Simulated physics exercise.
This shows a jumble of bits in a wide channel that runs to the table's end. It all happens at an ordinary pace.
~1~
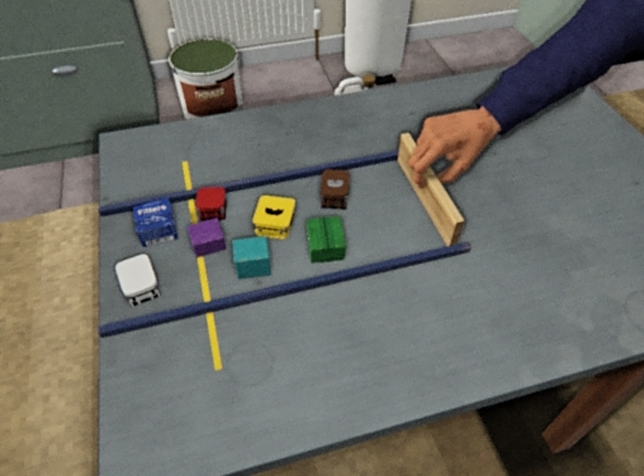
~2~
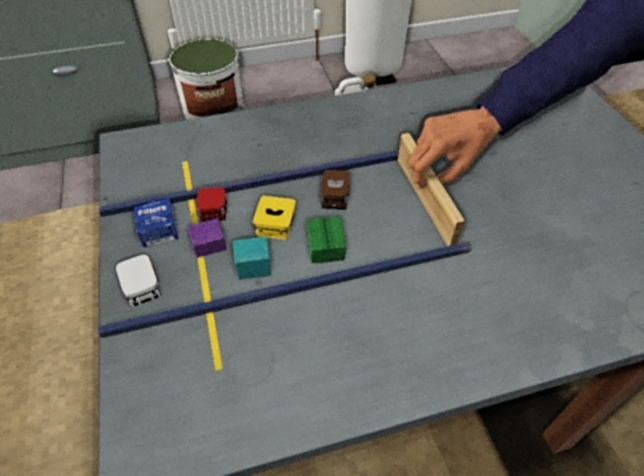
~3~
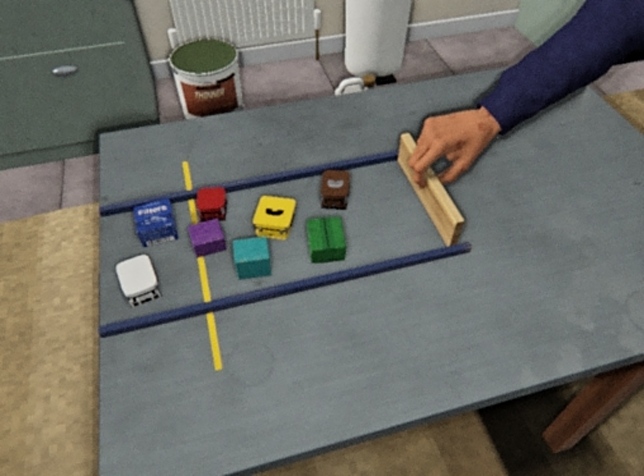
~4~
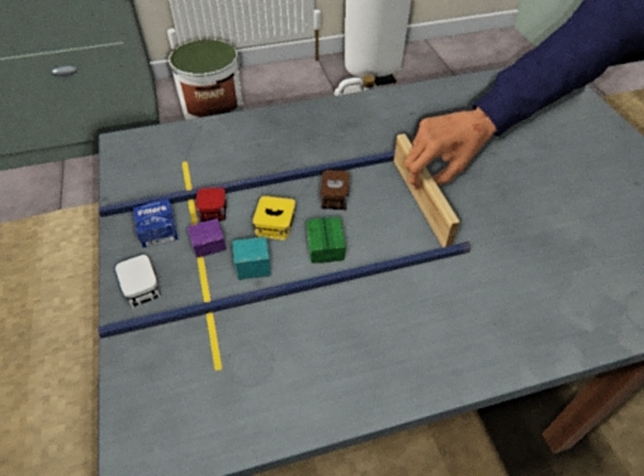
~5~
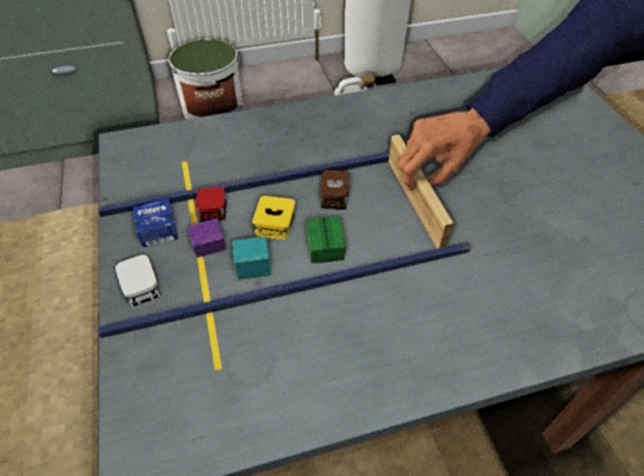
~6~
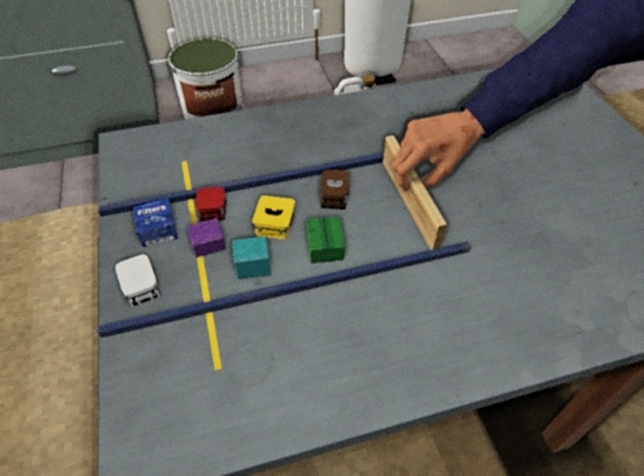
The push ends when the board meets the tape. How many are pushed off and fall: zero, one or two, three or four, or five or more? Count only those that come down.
Outcome: The number that fall off is zero.
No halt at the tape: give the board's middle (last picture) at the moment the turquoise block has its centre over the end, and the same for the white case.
Near (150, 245) and (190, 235).
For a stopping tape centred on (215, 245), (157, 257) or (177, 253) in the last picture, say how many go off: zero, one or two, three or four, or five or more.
One after another: No fall at all; either three or four; just one or two.
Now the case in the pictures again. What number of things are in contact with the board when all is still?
That makes 2.
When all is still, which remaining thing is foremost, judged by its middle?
Foremost is the white case.
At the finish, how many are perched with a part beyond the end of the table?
1 of them.
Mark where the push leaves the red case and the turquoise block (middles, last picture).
First (151, 216), then (147, 283).
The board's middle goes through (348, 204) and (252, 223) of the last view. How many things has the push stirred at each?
At the one place 1, at the other 6.
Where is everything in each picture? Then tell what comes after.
In the first frame, white case (139, 281); blue box (156, 223); purple block (207, 238); board (428, 188); tape (199, 248).
In the second frame, blue box (156, 223); green box (326, 240).
In the third frame, purple block (208, 238); brown case (335, 190).
In the fourth frame, white case (139, 281); turquoise block (252, 259).
In the fifth frame, blue box (156, 223); red case (212, 205).
In the sixth frame, white case (139, 281); blue box (155, 222); purple block (207, 238); board (412, 191); tape (198, 248).
Early on, none off yet; white case at rest near (139, 281); blue box at rest near (155, 222); purple block at rest near (207, 238).
A while later, none off yet; white case at rest near (139, 281); blue box at rest near (155, 222); purple block travelled about its own width near (186, 245).
Finally, the number that fall off is zero.
